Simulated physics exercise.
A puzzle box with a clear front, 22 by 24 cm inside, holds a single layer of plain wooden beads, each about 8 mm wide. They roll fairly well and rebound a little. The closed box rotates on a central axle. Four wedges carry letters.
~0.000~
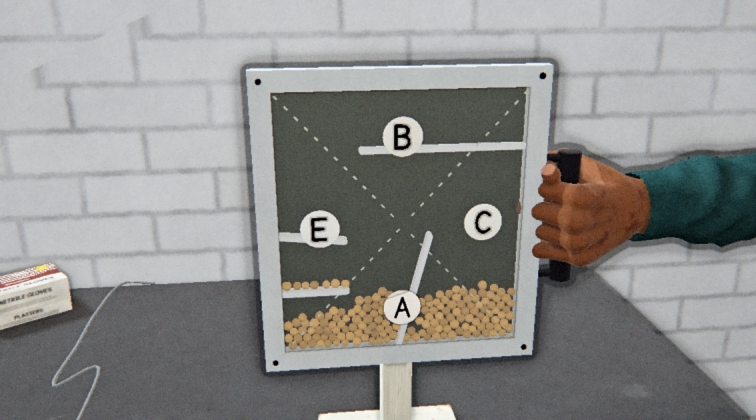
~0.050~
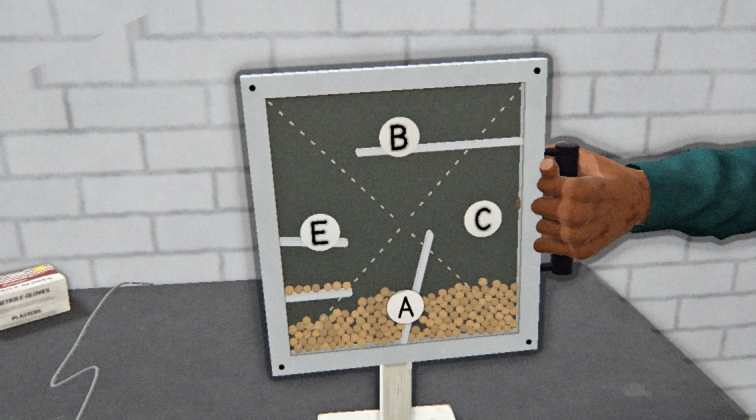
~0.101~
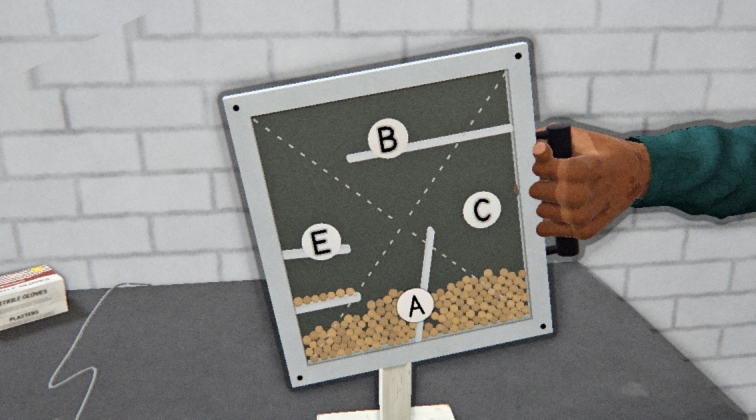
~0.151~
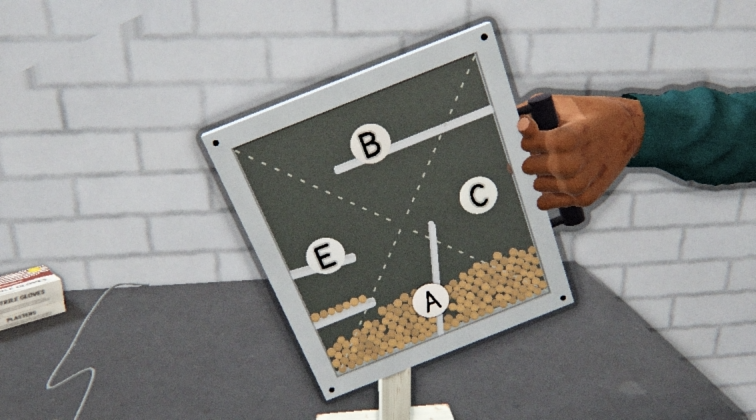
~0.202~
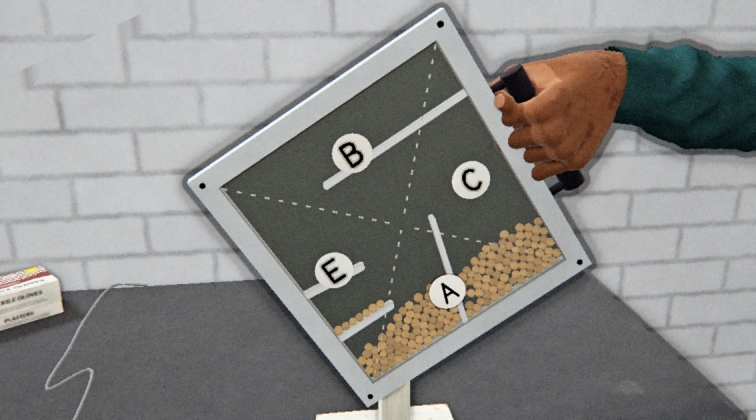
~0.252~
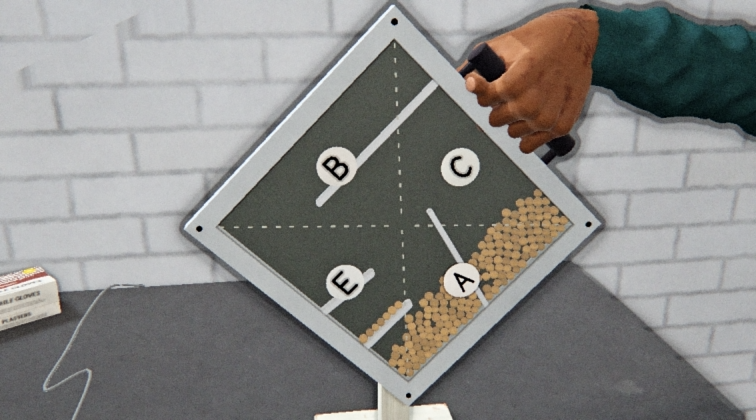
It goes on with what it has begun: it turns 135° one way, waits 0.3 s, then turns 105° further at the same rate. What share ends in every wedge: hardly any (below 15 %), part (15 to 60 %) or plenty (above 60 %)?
Wedge A hardly any, wedge B part, wedge C part, wedge E hardly any.
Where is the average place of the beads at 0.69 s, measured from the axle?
Some 5 cm right and 3 cm above.
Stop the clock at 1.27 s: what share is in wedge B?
About 30 per cent.
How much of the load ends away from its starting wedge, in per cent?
Some 95 per cent.
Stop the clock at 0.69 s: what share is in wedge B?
Roughly 5 per cent.
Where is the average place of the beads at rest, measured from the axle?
About 3 cm right and 9 cm below.
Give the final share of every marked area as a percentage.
Wedge A: 0; wedge B: 50; wedge C: 50; wedge E: 0.
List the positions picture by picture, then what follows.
The first picture shows level; about 160 beads; load centre (406, 318); top bead (287, 286); A (402, 307), B (403, 137), C (483, 222), E (320, 229).
The second picture shows turned 2° anticlockwise; load centre (410, 317); top bead (337, 286).
The third picture shows turned 9° anticlockwise; load centre (421, 315); top bead (488, 274); wall ends (431, 231), (348, 249), (350, 159), (358, 297).
The fourth picture shows turned 20° anticlockwise; load centre (438, 309); top bead (532, 250).
The fifth picture shows turned 33° anticlockwise; load centre (457, 298); top bead (538, 222).
The sixth picture shows turned 45° anticlockwise; load centre (472, 284); top bead (538, 193); A (462, 280), B (337, 167), C (460, 167), E (345, 282).
After 0.69 s, it stands 135° anticlockwise; the beads' middle is 5 cm right of and 3 cm above the centre; A 45 %, B 5 %, C 30 %, E 20 %.
After 1.27 s, it has come round 188° anticlockwise; the beads' middle is 8 cm right of and level with the centre; A 20 %, B 30 %, E 50 %.
After 1.55 s, it has come round 240° anticlockwise; the beads' middle is 3 cm right of and 2 cm below the centre; A 30 %, B 50 %, C 15 %, E 5 %.
At rest by 2.6 s, it has come round 240° anticlockwise; A 0 %, B 50 %, C 50 %, E 0 %.
